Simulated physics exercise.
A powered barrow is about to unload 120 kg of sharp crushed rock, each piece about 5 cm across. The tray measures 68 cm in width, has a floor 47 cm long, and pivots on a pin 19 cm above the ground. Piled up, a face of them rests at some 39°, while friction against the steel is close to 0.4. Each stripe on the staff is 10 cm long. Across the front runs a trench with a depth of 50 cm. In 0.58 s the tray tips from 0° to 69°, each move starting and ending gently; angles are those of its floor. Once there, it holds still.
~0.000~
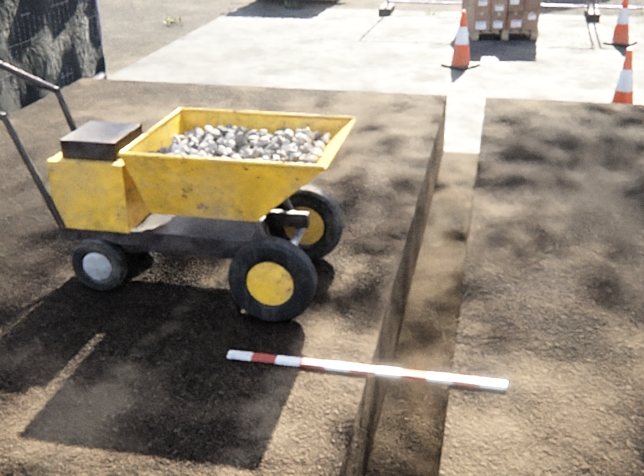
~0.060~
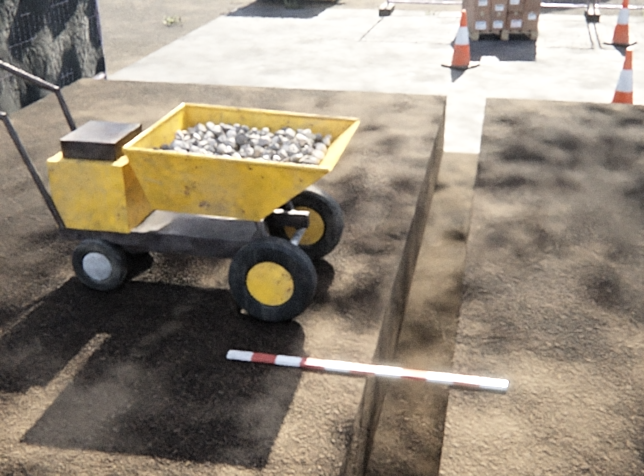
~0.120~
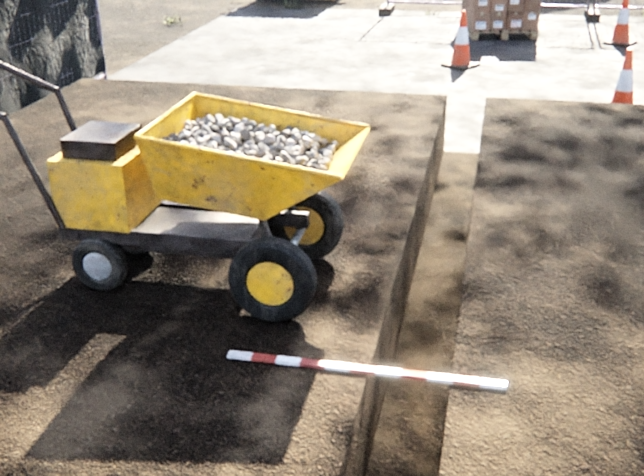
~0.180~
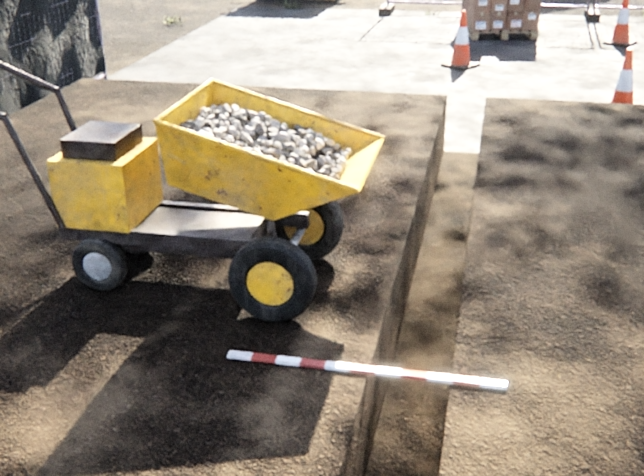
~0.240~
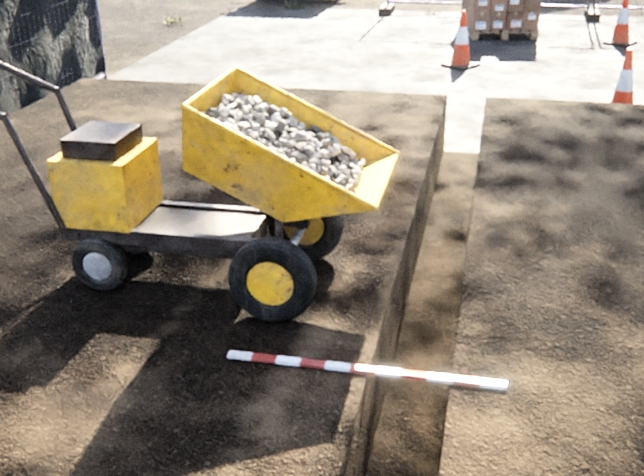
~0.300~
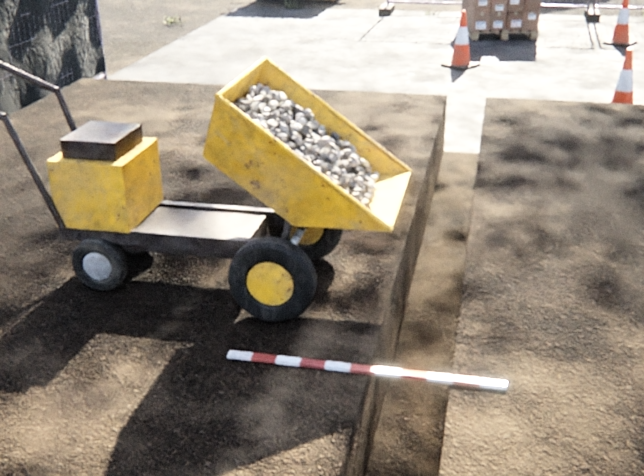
A yellow powered barrow stood still beside a narrow trench while its tray, loaded with grey crushed rock, tilted steadily toward the right, its back end rising high and its front lip dipping.
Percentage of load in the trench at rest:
48 %.
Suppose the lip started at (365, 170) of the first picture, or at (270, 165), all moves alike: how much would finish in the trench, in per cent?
Near 15 and near 95 percent.
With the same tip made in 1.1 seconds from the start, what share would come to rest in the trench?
I'd put it at roughly 70 per cent.
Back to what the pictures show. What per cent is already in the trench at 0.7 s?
About 20%.
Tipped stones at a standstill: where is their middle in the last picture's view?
About (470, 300).
After 0.4 s the floor is at 58°; 100 % in the tray; the foremost stones are at (393, 247).
After 0.7 s the floor is at 69°; 72 % in the tray, 18 % in the trench, 10 % past the trench; the foremost stones are at (489, 321).
After 1.0 s the floor is at 69°; 7 % in the tray, 39 % in the trench, 54 % past the trench; the foremost stones are past the picture's edge.
After 3.0 s the floor is at 69°; 0 % in the tray, 48 % in the trench, 52 % past the trench; the foremost stones are past the picture's edge.
